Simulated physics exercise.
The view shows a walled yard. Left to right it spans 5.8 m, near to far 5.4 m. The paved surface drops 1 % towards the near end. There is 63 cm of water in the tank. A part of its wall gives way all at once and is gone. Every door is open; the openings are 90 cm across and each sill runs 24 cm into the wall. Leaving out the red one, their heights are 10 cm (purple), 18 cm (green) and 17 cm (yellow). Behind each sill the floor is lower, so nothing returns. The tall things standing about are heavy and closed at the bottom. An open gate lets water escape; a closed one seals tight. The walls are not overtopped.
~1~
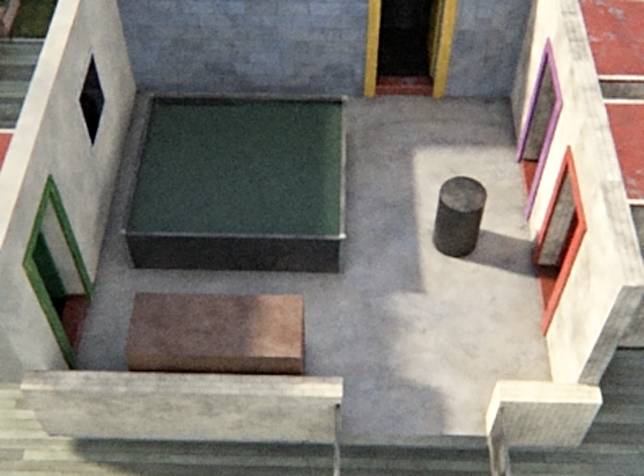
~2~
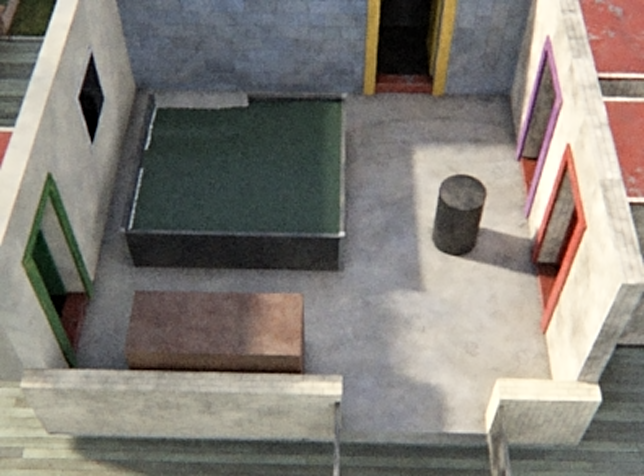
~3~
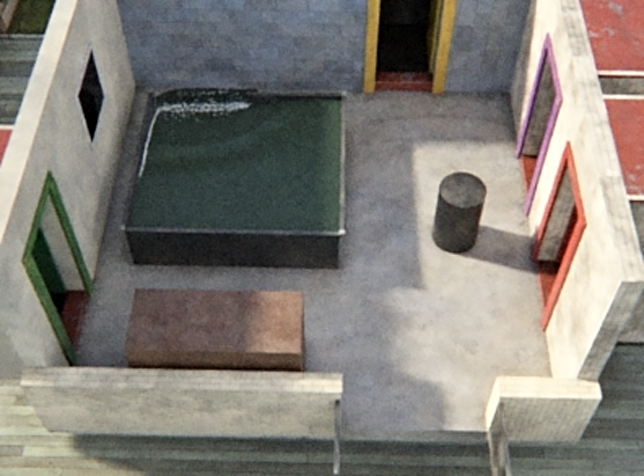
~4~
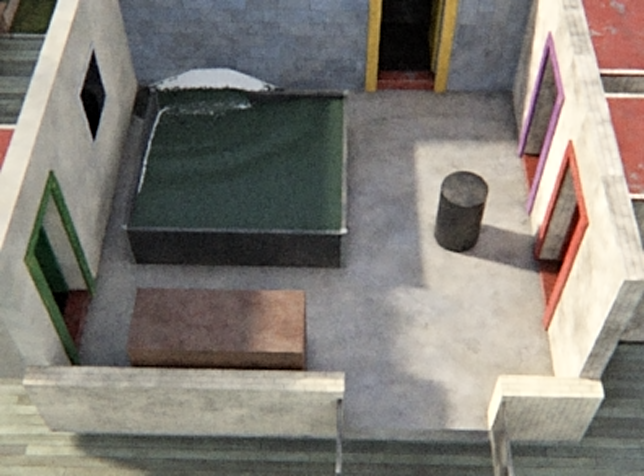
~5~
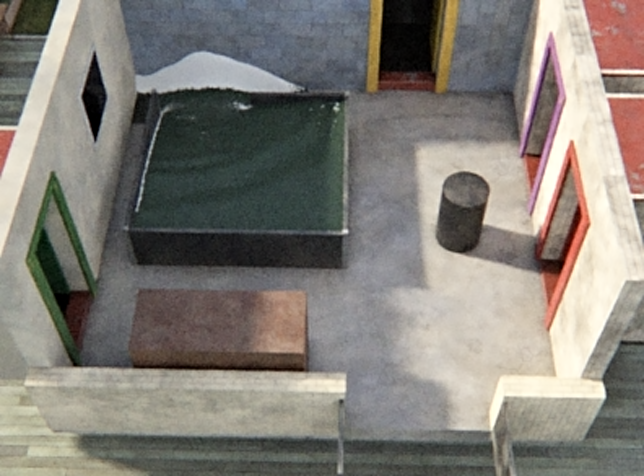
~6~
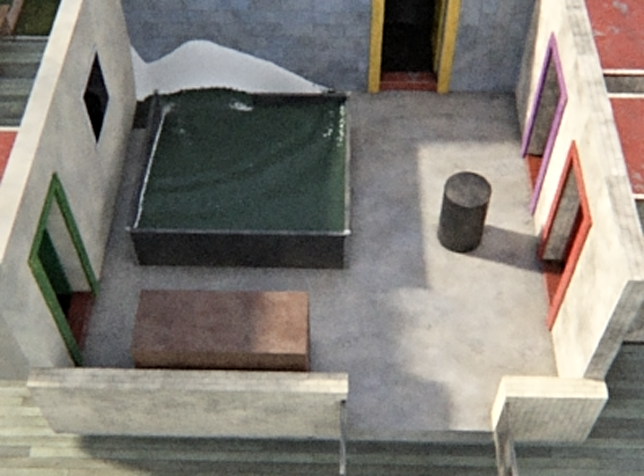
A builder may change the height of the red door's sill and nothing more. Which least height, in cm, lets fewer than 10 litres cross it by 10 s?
It would have to be roughly 8.5 cm high.
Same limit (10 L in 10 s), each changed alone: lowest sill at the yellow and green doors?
About 10.5 cm at yellow and 23 cm at green.
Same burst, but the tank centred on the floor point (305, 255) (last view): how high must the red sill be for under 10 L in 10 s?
Some 7.0 cm.
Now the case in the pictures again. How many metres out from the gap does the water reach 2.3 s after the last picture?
About 5.0 m.
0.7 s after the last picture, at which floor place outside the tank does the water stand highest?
At about (140, 95).
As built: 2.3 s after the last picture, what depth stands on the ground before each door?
In cm: Purple 12, green 11, yellow 12, red 0.
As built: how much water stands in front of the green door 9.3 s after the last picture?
About 18.5 cm.
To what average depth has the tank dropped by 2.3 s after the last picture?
About 38 cm.
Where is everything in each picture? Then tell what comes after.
The first frame shows still water, 63 cm deep, in the tank at (241, 166); the red door at (557, 248) is dry.
In the second frame, the front is at a hidden place, 0.3 m from the gap on the far side; 0.3 m2 of floor is wet, 63 cm left at the back.
In the third frame, water pours out on the far side and has run 0.8 m, to (229, 90); about 11 cm deep outside, 63 cm at the back.
In the fourth frame, water pours out on the far side and has run 0.9 m, to (277, 90); about 14 cm deep outside, 63 cm at the back.
In the fifth frame, the gap is on the far side, the front 1.1 m out at (302, 91); the back of the tank holds 63 cm.
In the sixth frame, the front is at (331, 92), 1.4 m from the gap on the far side; 2.0 m2 of floor is wet, 63 cm left at the back; 4.4 m in a straight line remain to the red door at (562, 243).
Then, 0.7 s after the last picture water covers 20 % of the floor, deepest (64 cm) near (140, 95); it has not reached the red door.
Then, 2.3 s after the last picture water covers 45 % of the floor, deepest (45 cm) near (73, 403); it has not reached the red door.
Then, 9.3 s after the last picture water covers 95 % of the floor, deepest (24 cm) near (73, 403); 11 cm at the red door, 33 litres in over its 6 cm sill.
At the red door as built, the water peaked near 11 cm, 9.1 s after the last picture.
With a sill of 6.5 cm, 28 litres would have come in within the 10 s; with 10.5 cm, 4 litres. So under 10 litres takes about 8.5 cm.
